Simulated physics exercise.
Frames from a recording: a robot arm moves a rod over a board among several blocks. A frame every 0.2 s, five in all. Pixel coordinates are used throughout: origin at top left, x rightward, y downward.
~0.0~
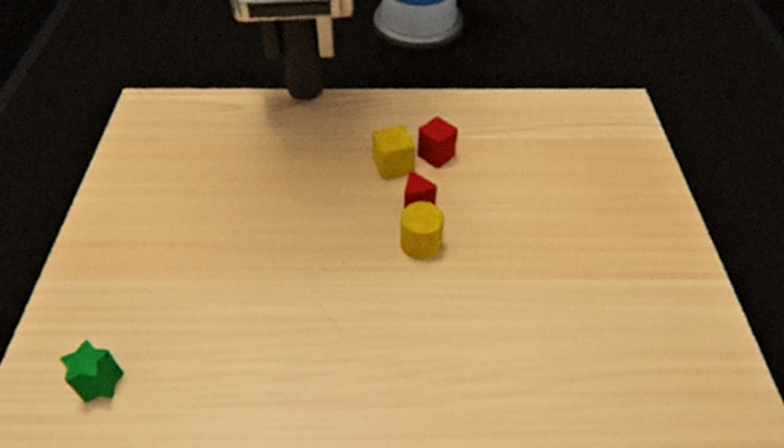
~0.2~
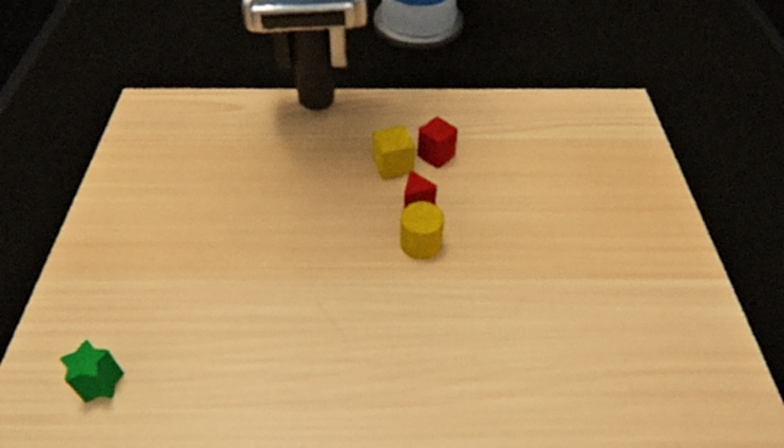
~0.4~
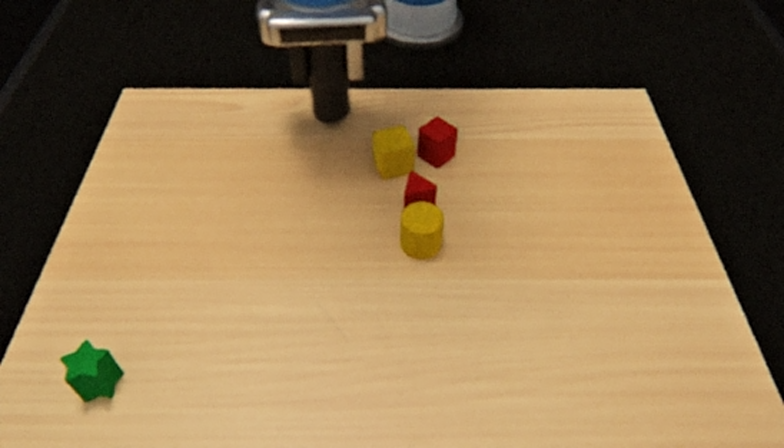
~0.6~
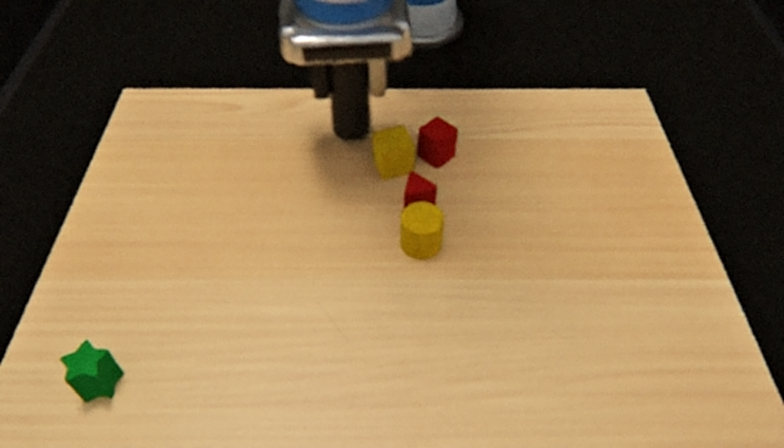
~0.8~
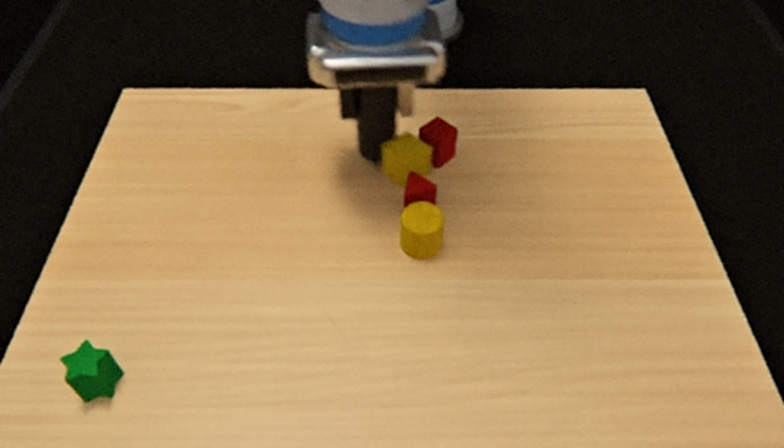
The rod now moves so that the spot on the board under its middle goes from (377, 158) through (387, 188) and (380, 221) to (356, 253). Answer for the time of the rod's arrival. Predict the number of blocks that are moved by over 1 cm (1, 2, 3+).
The way I see it, the answer is one.
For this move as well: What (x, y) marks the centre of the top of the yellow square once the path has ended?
Just about (427, 160).
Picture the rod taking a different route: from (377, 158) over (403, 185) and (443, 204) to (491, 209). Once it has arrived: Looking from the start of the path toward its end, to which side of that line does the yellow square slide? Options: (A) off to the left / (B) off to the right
The answer is A.
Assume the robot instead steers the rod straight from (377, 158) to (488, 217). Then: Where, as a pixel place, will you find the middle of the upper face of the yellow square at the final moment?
I'd guess (531, 206).
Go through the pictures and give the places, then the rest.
In the first frame, rod's lower end at (306, 89); yellow square at (394, 138); red three-sided block at (418, 183); yellow disc at (423, 217).
In the second frame, rod at (317, 99); blocks still.
In the third frame, rod at (332, 112); blocks still.
In the fourth frame, rod at (352, 128); blocks still.
In the fifth frame, rod at (377, 148); yellow square at (407, 147); red three-sided block at (418, 183); yellow disc at (423, 217).
On the path given first. One third of the way, rod at (387, 179); yellow square at (426, 160), turned 45° anticlockwise.
Two thirds of the way, rod at (378, 212); yellow square at (427, 160), turned 45° anticlockwise; red three-sided block at (419, 186).
At the end, rod at (355, 243); yellow square at (427, 160), turned 45° anticlockwise; red three-sided block at (419, 186); yellow disc still.
